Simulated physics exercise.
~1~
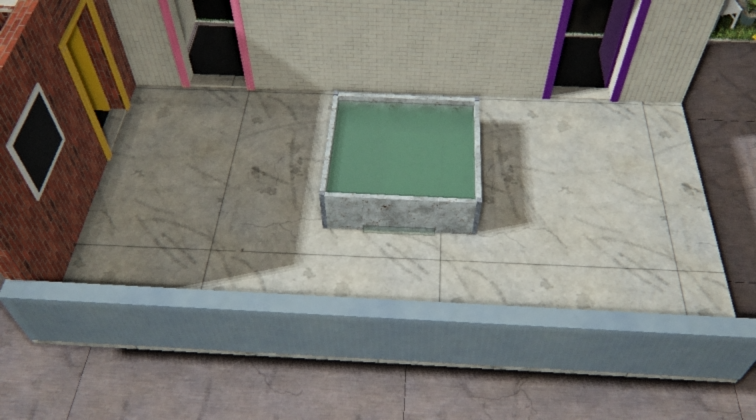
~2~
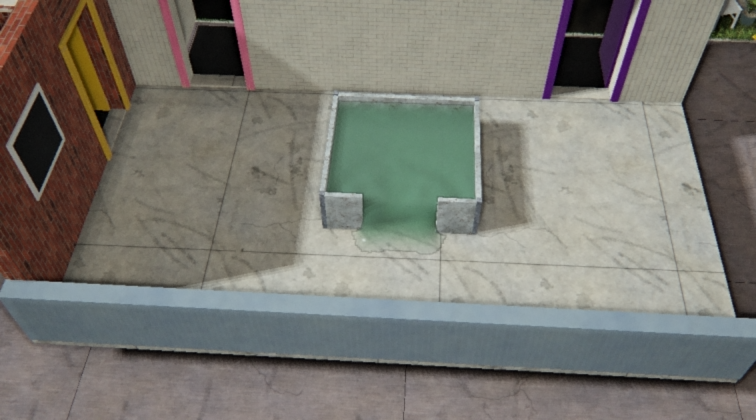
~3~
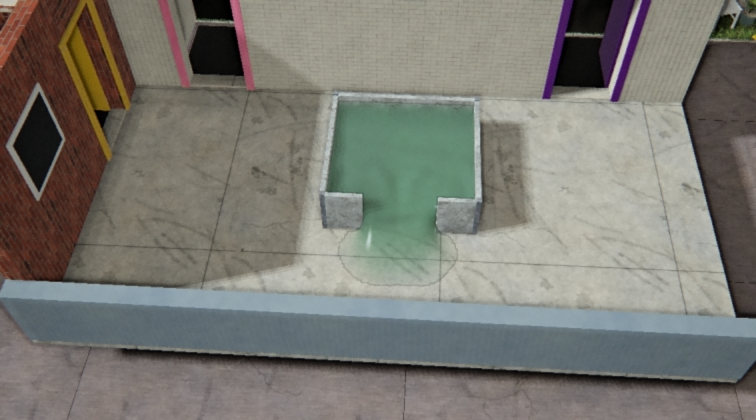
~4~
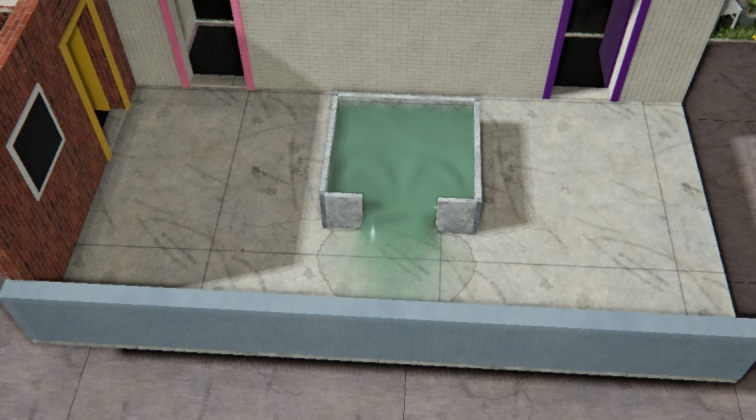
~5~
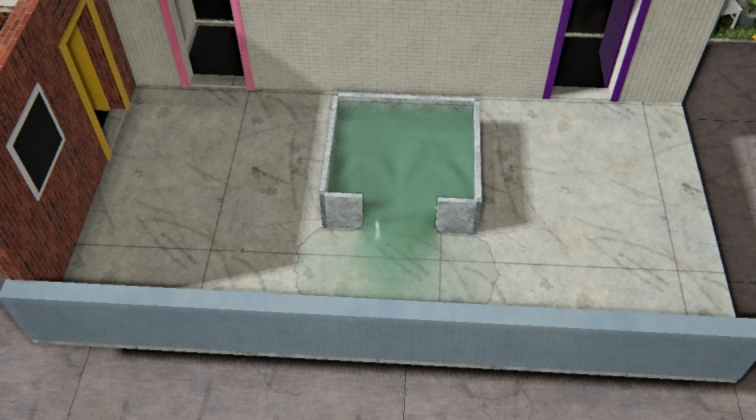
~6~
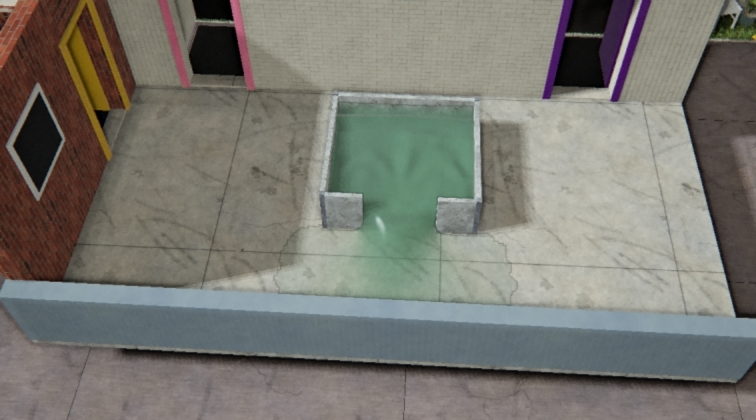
At the start, still green water fills a square stone tank on a pale paved floor behind a low blue-grey wall. The middle of the tank's near side opens and water pours through the gap, spreading in a thin, widening sheet toward the wall, while the level in the tank lowers slightly.
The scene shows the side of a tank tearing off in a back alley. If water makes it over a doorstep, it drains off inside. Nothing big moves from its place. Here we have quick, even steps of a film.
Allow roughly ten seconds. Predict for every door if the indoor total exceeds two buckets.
Result: Pink door: More than two buckets; yellow door: More than two buckets; purple door: Two buckets or fewer.
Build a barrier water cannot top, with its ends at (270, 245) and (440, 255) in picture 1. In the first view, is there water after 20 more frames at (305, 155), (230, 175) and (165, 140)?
Untouched; submerged; submerged.
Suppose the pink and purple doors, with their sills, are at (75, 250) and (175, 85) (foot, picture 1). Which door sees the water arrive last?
I'd go with the one in purple.
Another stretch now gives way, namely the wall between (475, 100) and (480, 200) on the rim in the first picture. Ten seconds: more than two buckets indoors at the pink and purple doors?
Looking at both, I'd say the pink door doesn't reach it and the purple door crosses the line.
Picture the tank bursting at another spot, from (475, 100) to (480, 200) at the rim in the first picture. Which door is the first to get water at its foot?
Answer: The purple door.
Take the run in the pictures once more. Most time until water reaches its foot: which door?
Door: The purple-painted one.
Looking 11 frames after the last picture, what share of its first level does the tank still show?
54 percent or thereabouts.
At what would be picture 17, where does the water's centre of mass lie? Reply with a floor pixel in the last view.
At about (392, 232).
A moment on, water covers 15 % of the floor; the pink door not reached, the yellow door not reached, the purple door not reached.
Next, water covers 35 % of the floor; the pink door not reached, the yellow door not reached, the purple door not reached.
Then, water covers 55 % of the floor; the pink door not reached, the yellow door wet at the sill, nothing in, the purple door not reached.
Later, water covers 70 % of the floor; the pink door under two buckets in, the yellow door under two buckets in, the purple door wet at the sill, nothing in.
In the end, water covers 90 % of the floor; the pink door over two buckets in, the yellow door over two buckets in, the purple door wet at the sill, nothing in.
